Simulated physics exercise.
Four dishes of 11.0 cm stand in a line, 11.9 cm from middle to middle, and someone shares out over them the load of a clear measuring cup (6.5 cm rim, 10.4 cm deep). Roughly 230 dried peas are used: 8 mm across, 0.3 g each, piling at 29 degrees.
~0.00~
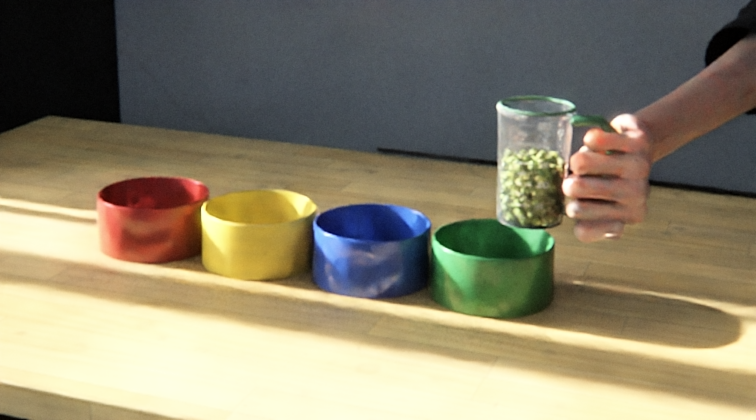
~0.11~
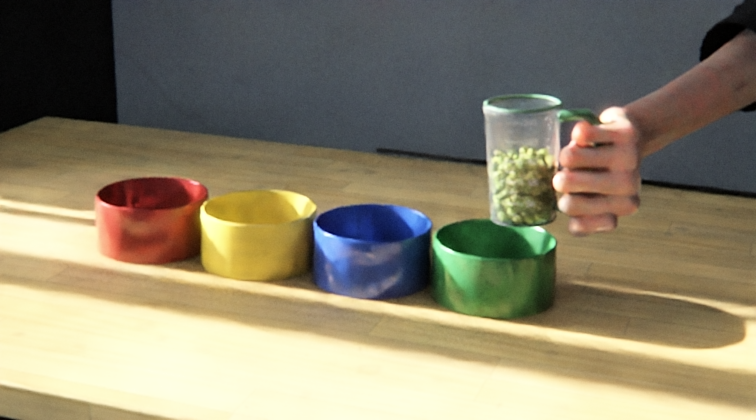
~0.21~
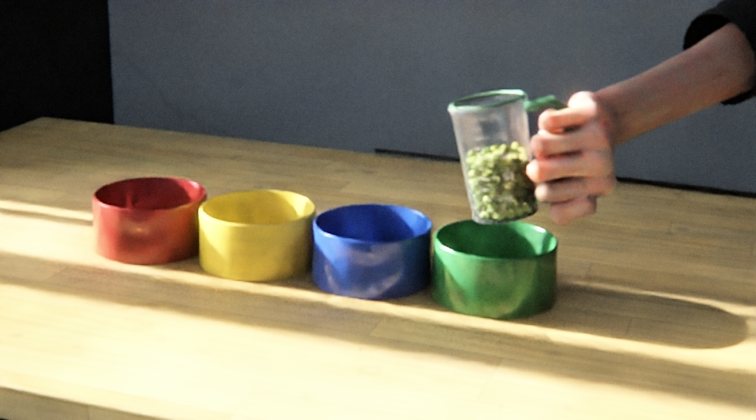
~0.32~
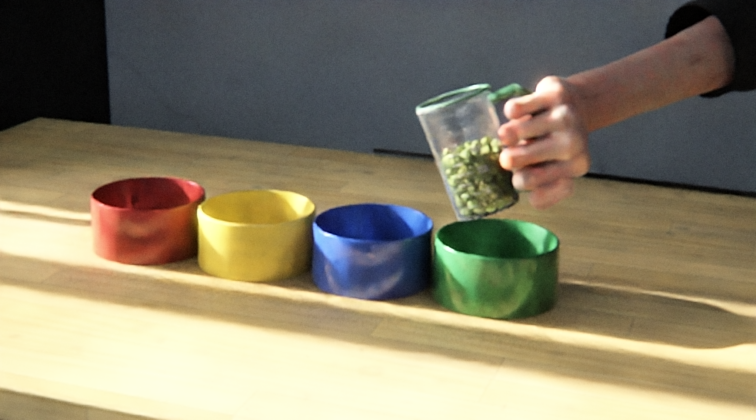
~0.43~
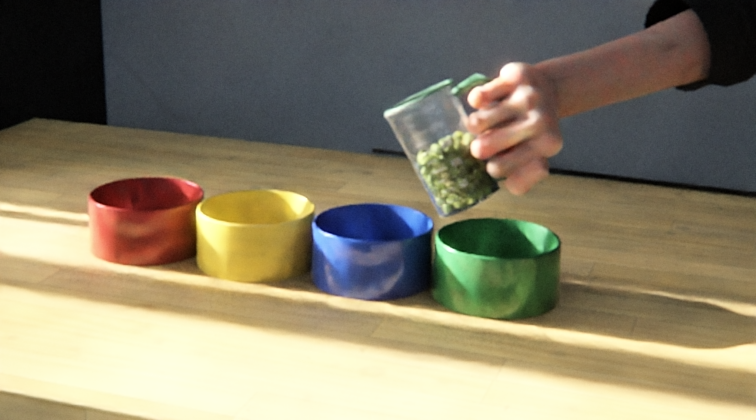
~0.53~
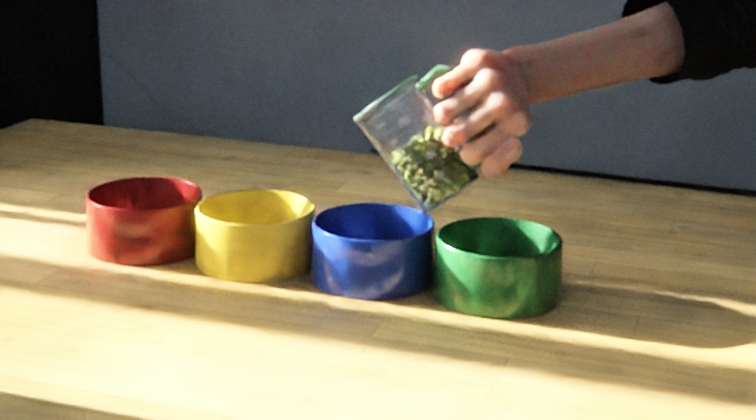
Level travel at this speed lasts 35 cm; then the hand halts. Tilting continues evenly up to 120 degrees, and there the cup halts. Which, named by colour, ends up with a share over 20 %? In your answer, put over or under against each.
Red - over; blue - under; green - under; yellow - under; counter - under.
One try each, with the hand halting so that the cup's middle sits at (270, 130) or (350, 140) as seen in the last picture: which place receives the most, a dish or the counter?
Yellow, then yellow.
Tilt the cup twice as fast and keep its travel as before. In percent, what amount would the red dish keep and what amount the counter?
Result - red dish: 0; counter: 0.
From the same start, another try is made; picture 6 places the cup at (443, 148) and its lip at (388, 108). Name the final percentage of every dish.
In the end red holds 100, blue holds 0, green holds 0, yellow holds 0.
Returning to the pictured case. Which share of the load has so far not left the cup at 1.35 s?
Somewhere close to 95 percent.
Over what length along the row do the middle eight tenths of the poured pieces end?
That stretch measures near 6 centimetres.
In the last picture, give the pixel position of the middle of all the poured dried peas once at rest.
Roughly (135, 229).
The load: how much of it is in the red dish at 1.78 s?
Estimate: Near 95 %.
After 1.03 s, tilt 77 degrees; cup holds 100 %.
Then, at 1.35 s, tilt 103 degrees; cup holds 95 %, red 5 %.
After 1.78 s, tilt 120 degrees; cup holds 5 %, red 95 %.
At rest (2.4 s), red 100 %, blue 0 %, green 0 %, yellow 0 %, counter 0 %.
